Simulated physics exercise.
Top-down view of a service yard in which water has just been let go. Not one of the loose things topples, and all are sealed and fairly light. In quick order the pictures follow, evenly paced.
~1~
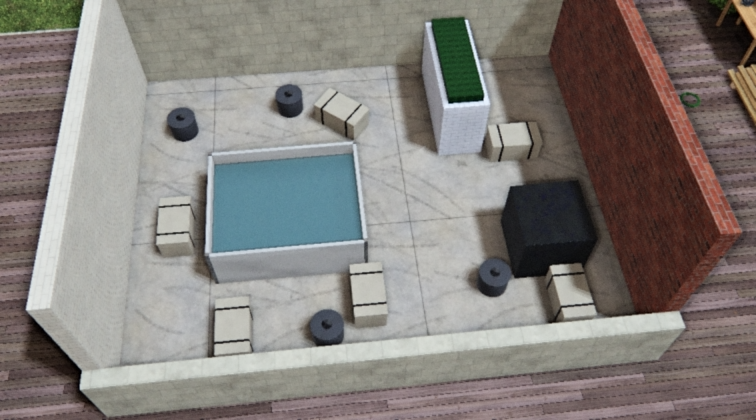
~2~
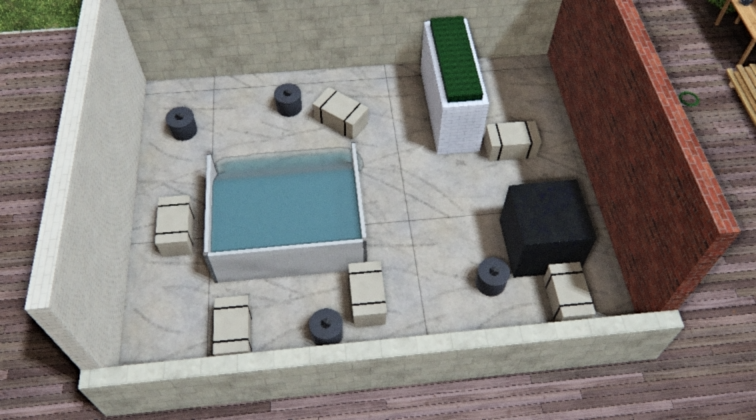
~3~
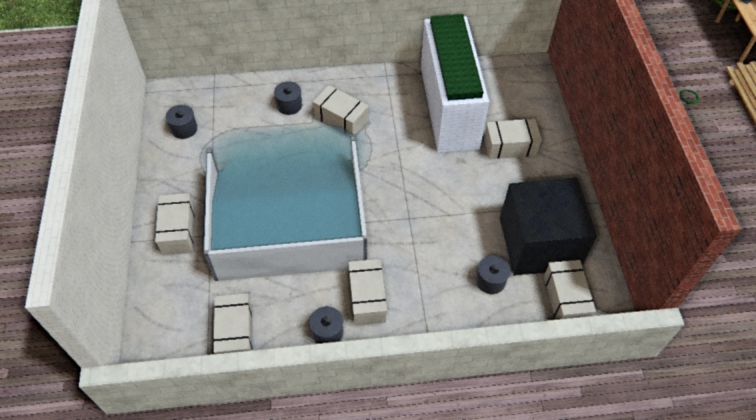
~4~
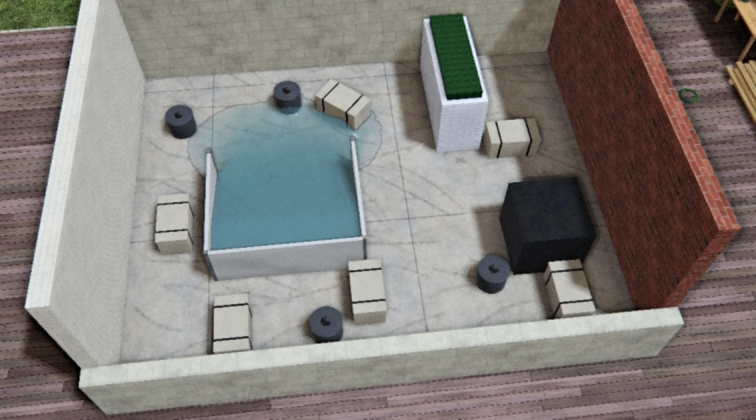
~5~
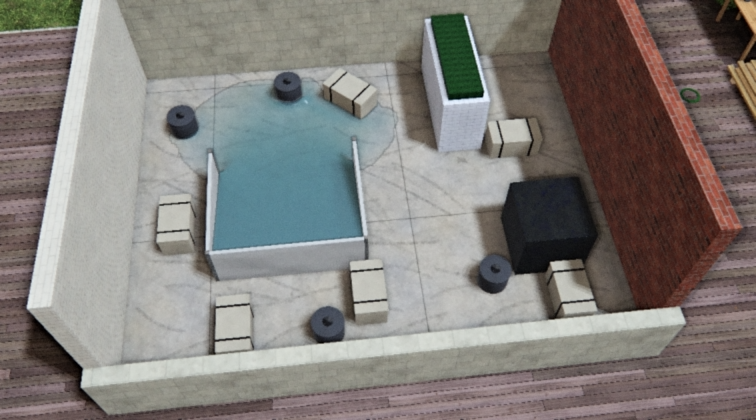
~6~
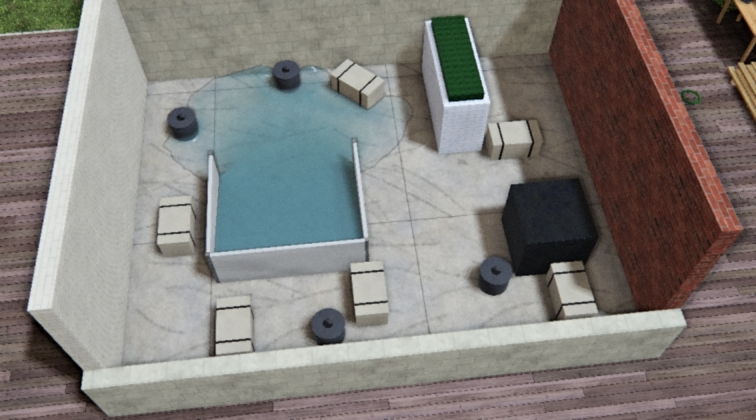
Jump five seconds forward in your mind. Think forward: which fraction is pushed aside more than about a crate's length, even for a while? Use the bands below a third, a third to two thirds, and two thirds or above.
It falls a third to two thirds.
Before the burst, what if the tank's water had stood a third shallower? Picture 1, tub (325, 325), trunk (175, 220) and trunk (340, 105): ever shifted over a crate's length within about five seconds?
As asked: Fell short, went the distance, went the distance.
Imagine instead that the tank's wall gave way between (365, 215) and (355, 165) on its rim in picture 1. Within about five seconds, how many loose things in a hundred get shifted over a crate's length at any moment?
About 30 per cent.
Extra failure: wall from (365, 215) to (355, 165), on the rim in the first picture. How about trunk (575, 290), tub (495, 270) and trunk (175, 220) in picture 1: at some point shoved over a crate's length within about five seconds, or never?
Got that far, got that far, never got that far.
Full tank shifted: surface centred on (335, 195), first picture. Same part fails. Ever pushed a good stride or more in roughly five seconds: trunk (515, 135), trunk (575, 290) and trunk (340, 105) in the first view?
Lab note - in sequence: Less than that; less than that; displaced that much.
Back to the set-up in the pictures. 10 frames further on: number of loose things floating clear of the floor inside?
By my reckoning the number comes out at 3.
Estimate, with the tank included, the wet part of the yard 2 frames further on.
I'd put it near 35 percent.
A moment on, 2 of 10 are well off their spots; 1 afloat.
Next, 1 of 10 are well off their spots; 3 afloat.
Later, 4 of 10 are well off their spots; 3 afloat.
In the end, 4 of 10 are well off their spots, and 4 have been at some point; 3 afloat.
